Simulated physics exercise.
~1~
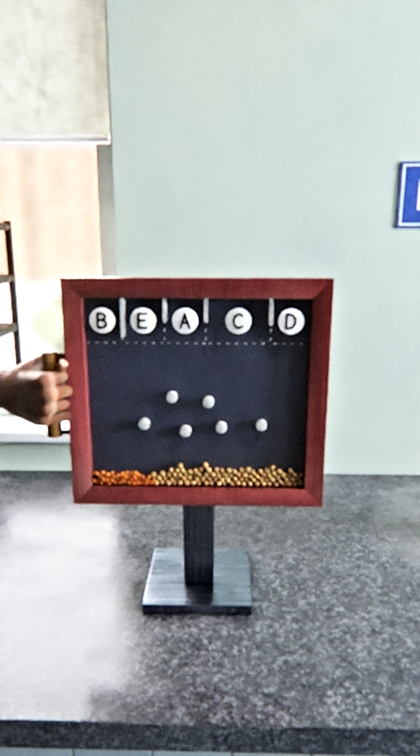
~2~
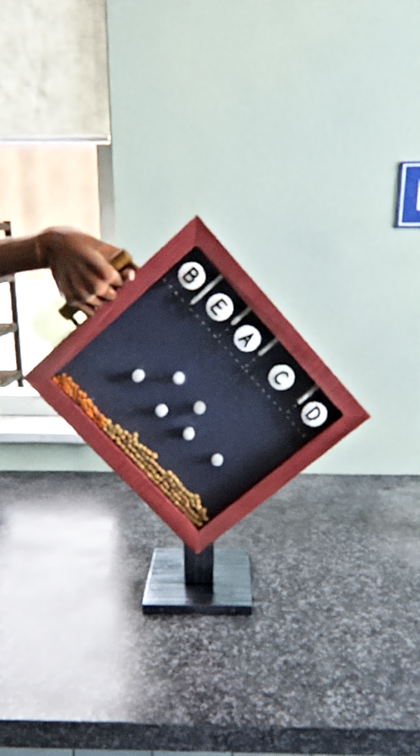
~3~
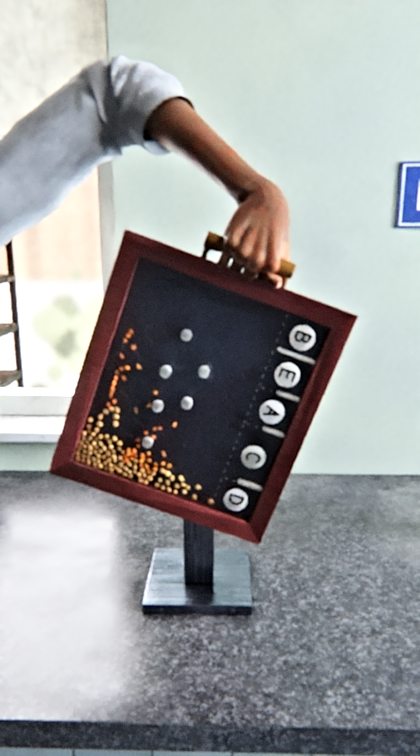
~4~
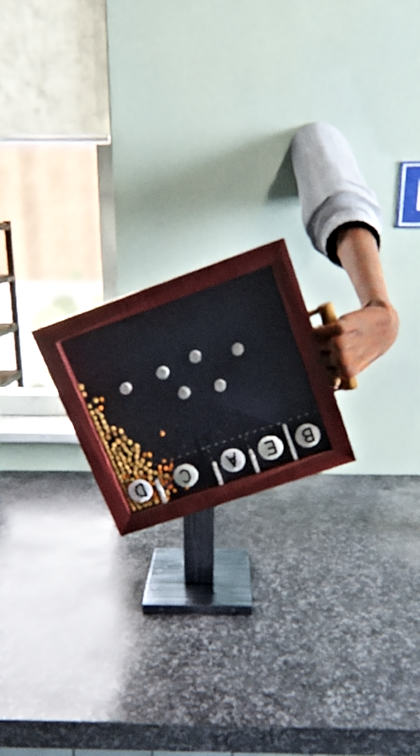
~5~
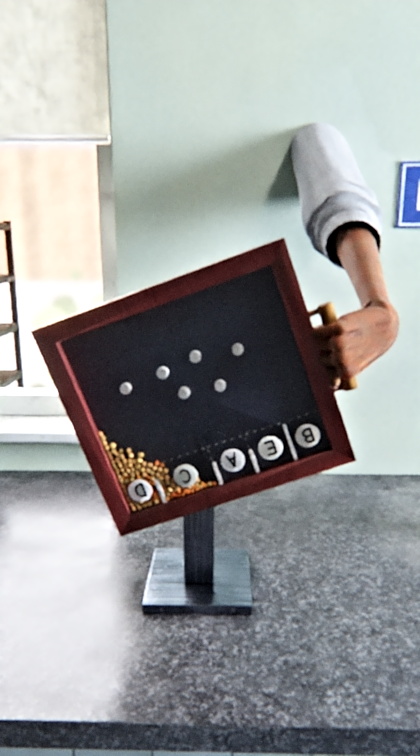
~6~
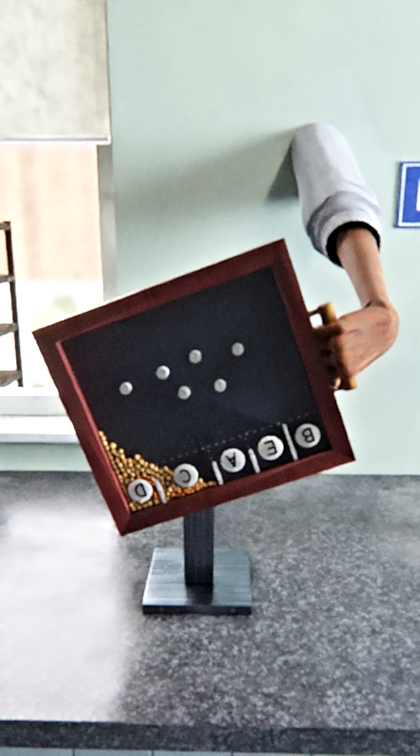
The video shows a hand turning a red-framed puzzle box clockwise on its stand until it is tilted nearly upside down. Small orange and larger tan beads slide and tumble along the inside, settling at the lower left, mostly in and around pockets D and C.
